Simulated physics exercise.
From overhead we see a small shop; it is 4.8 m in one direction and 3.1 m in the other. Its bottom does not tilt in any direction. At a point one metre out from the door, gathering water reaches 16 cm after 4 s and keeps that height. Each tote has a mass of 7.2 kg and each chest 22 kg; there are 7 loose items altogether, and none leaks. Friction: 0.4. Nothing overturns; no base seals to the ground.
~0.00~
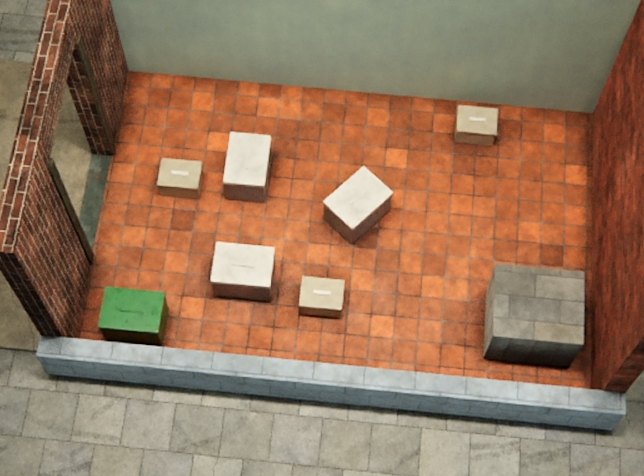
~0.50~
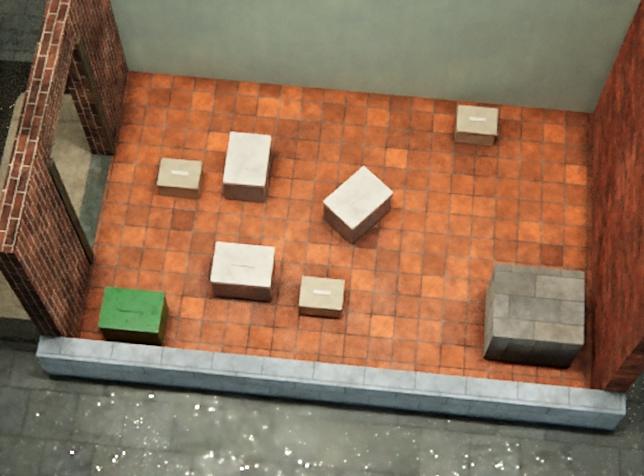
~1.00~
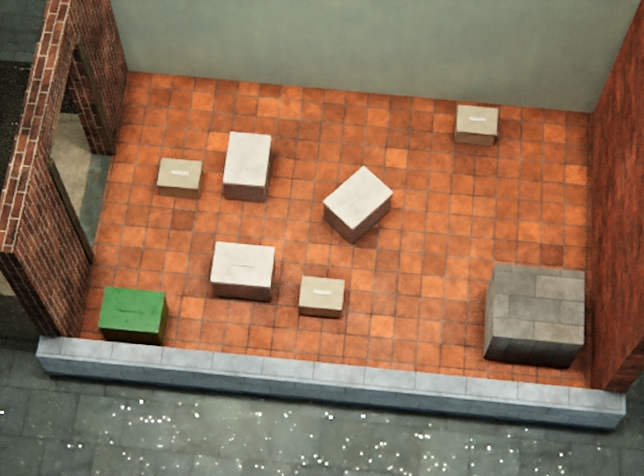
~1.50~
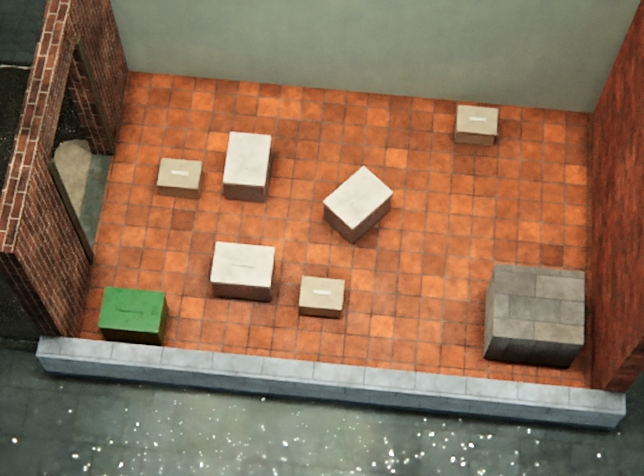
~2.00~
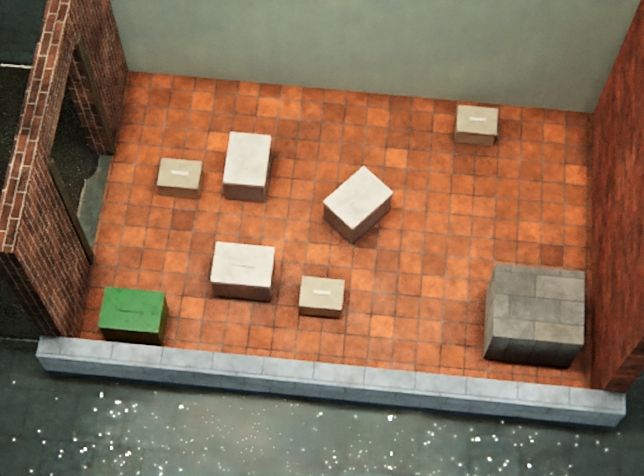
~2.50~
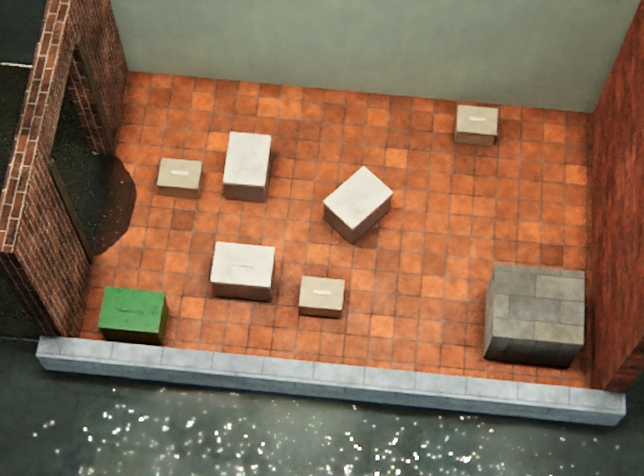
Dark, glittering water spread over the grey paving outside a small brick-walled shop, then crept through the doorway on the left onto the orange tiles, while the green chest and other boxes stayed still.
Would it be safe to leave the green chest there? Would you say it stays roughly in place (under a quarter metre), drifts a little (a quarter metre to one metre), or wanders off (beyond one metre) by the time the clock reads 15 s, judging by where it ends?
I would say it stays roughly in place.
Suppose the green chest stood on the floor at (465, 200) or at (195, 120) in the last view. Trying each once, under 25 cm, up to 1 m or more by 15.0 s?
Try one - it hardly stirs; try two - it hardly stirs.
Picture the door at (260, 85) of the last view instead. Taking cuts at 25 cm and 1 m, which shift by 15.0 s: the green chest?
With that change, the green chest travels a long distance.
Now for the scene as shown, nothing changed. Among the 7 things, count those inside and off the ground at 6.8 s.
At that time, 0.
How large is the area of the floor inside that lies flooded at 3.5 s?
I'd put it close to 1.5 m2.
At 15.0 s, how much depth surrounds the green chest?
7 cm or so.
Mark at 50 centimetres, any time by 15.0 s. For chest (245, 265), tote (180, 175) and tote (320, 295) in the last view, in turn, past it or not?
Well, in sequence it's smaller, farther, smaller.
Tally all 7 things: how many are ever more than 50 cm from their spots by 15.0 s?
That comes to 2.
After 3.5 s the green chest is near (131, 310), 0.0 m from its start, aground; 0 afloat.
After 6.8 s the green chest is near (131, 310), 0.0 m from its start, aground; 0 afloat.
After 11.0 s the green chest is near (131, 310), 0.0 m from its start, aground; 0 afloat.
After 15.0 s the green chest is near (131, 310), 0.0 m from its start, aground; 3 afloat.
